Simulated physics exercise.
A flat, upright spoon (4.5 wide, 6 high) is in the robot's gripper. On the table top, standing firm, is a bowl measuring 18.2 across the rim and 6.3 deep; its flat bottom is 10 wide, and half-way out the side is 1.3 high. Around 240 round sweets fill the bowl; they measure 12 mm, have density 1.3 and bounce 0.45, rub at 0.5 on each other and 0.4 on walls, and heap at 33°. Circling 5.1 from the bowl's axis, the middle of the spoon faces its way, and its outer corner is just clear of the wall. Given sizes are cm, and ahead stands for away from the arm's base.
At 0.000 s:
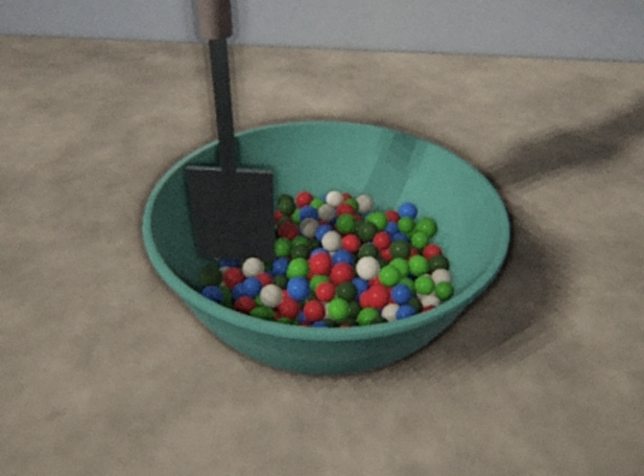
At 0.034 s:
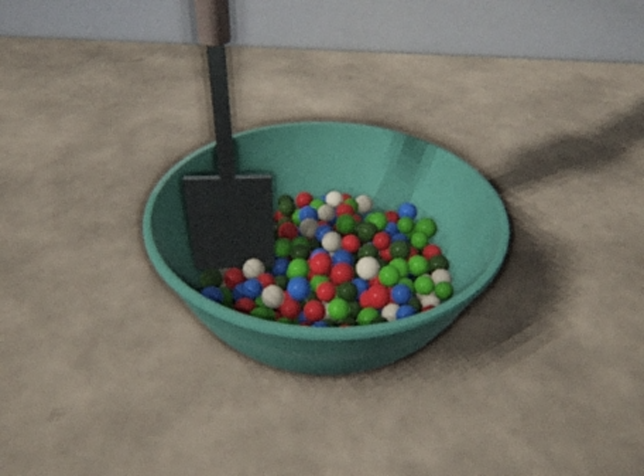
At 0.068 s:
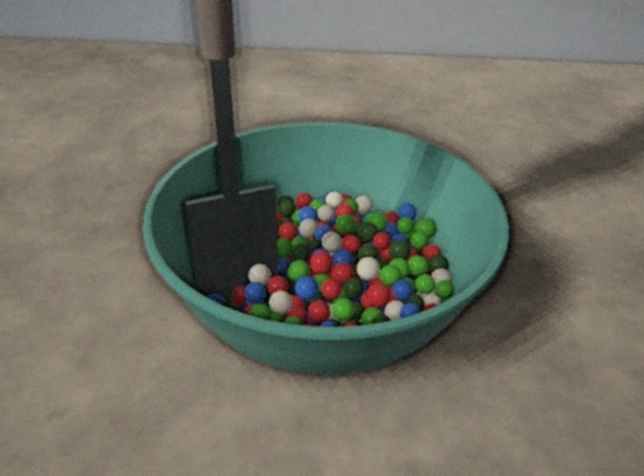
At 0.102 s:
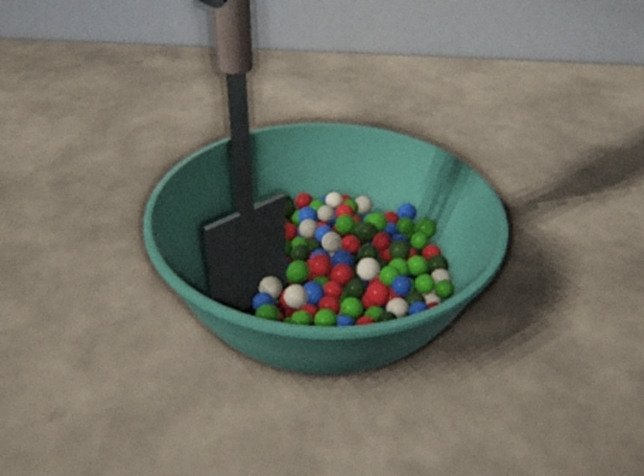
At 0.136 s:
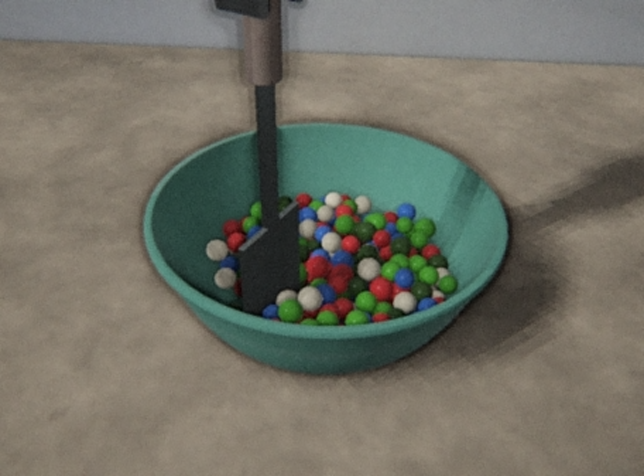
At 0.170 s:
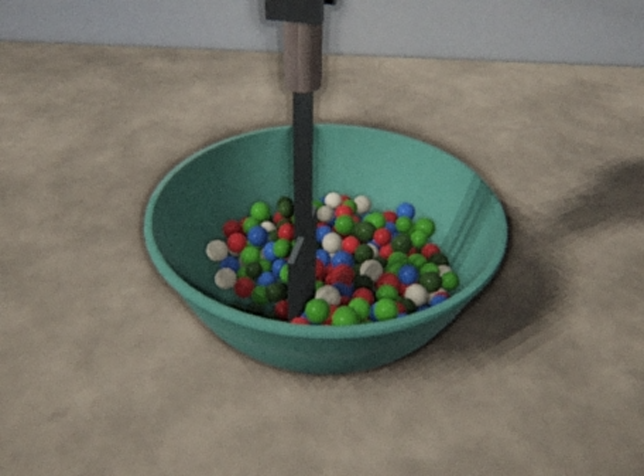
A dark, flat-bladed tool held upright by a robot gripper swept through small colorful balls in a green bowl, moving from the left side toward the middle and turning until its blade looked edge-on.
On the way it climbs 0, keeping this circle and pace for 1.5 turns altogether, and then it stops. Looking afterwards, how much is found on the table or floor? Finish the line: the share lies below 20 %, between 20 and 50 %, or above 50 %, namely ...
... below 20 %.
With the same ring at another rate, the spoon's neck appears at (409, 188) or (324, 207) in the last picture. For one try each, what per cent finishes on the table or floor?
Near 40 in a hundred for the first and near 20 in a hundred for the second.
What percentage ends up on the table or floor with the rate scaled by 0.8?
About 10 per cent.
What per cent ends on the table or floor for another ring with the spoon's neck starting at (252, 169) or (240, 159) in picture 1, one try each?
Roughly 5 % and 10 %.
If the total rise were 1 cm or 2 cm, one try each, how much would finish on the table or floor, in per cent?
Some 10 and some 0 per cent.
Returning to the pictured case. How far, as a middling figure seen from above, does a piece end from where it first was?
Reading: Around 8 cm.
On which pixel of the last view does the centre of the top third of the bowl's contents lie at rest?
I'd say close to (369, 208).
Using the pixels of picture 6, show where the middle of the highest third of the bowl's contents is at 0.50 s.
The upper third is centred close to (298, 171).
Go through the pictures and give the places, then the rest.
The spoon neck at (227, 144), 0° round; upper third of the load around (338, 262), from x 210 to 445, top at y 200; 242 in the bowl, in the first picture.
The spoon neck at (225, 151), 8° round; upper third of the load around (338, 262), from x 210 to 445, top at y 200, in the second picture.
The spoon neck at (229, 167), 26° round; upper third of the load around (332, 269), from x 215 to 445, top at y 200, in the third picture.
The spoon neck at (244, 184), 44° round; upper third of the load around (332, 280), from x 215 to 445, top at y 200, in the fourth picture.
The spoon neck at (269, 197), 63° round; upper third of the load around (342, 282), from x 215 to 450, top at y 200, in the fifth picture.
The spoon neck at (303, 205), 81° round; upper third of the load around (350, 282), from x 215 to 450, top at y 200; 242 in the bowl, in the sixth picture.
After 0.50 s, 260° round, highest piece 8 above the table; 229 in the bowl, 7 on the table or floor, 6 in flight or on the tool.
After 0.83 s, 80° round, highest piece 7 above the table; 213 in the bowl, 27 on the table or floor, 2 in flight or on the tool.
After 1.20 s, 180° round, highest piece 6 above the table; 210 in the bowl, 32 on the table or floor.
After 1.90 s, 180° round, highest piece 6 above the table; 210 in the bowl, 32 on the table or floor.
In the end, 210 in the bowl, 32 on the table or floor. That is 13 % on the table or floor.
